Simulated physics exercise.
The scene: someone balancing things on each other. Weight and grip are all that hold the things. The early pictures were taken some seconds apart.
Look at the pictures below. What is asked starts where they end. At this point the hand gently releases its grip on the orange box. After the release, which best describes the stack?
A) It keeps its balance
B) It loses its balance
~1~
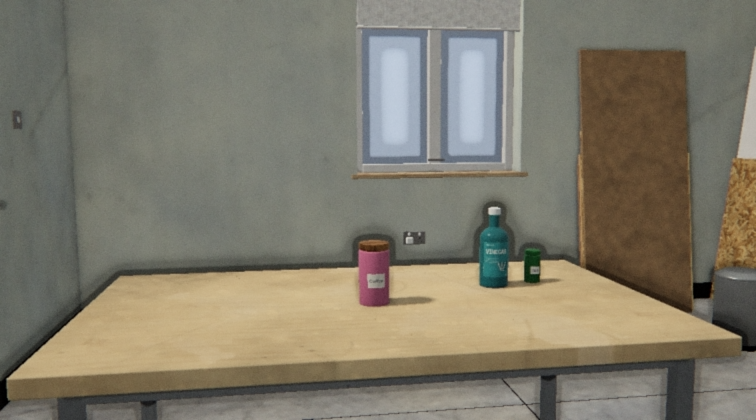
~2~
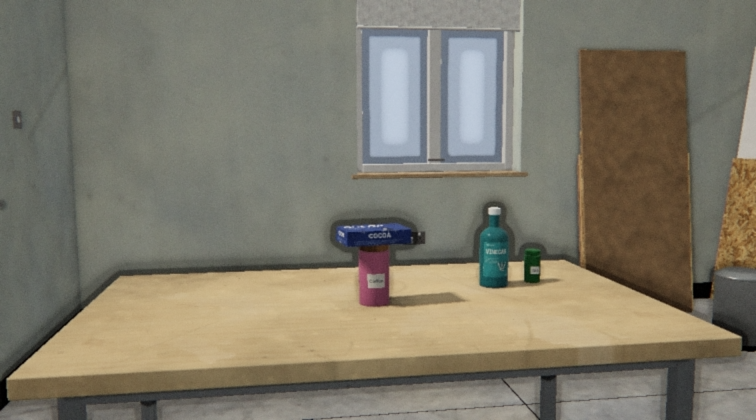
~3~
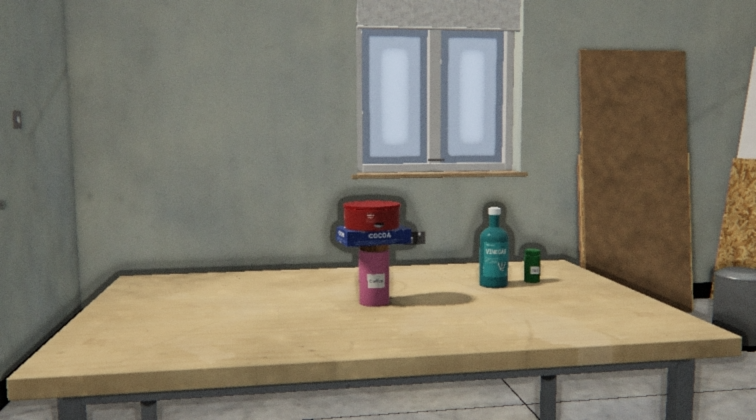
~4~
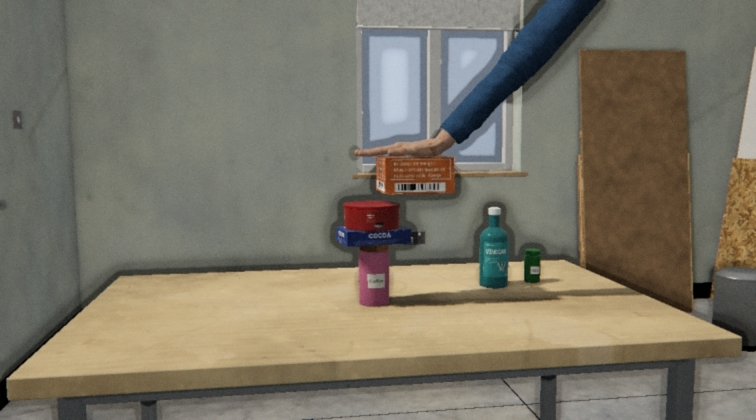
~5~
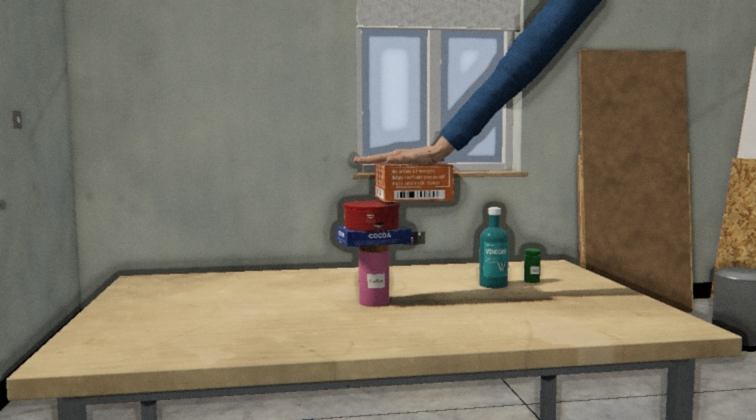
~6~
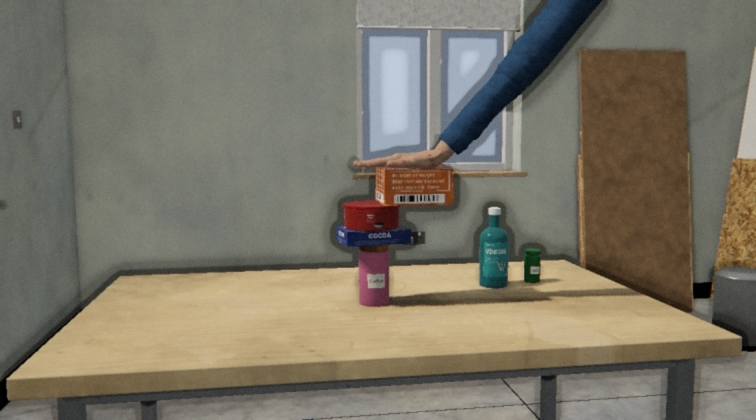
Answer: B.
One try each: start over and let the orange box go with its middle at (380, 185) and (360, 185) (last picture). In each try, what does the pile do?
With the first placement the pile remains stable, with the second it remains stable.
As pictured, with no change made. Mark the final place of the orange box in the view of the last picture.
Look near (475, 282) in the final picture.
Then, 0.40 s after the last picture, orange box now fallen.
Then, 0.60 s after the last picture, things are still on the move.
At rest, fallen, orange box; the other 5 in place. Seen from the same camera at the end, orange box near (475, 282). The pile gives way.
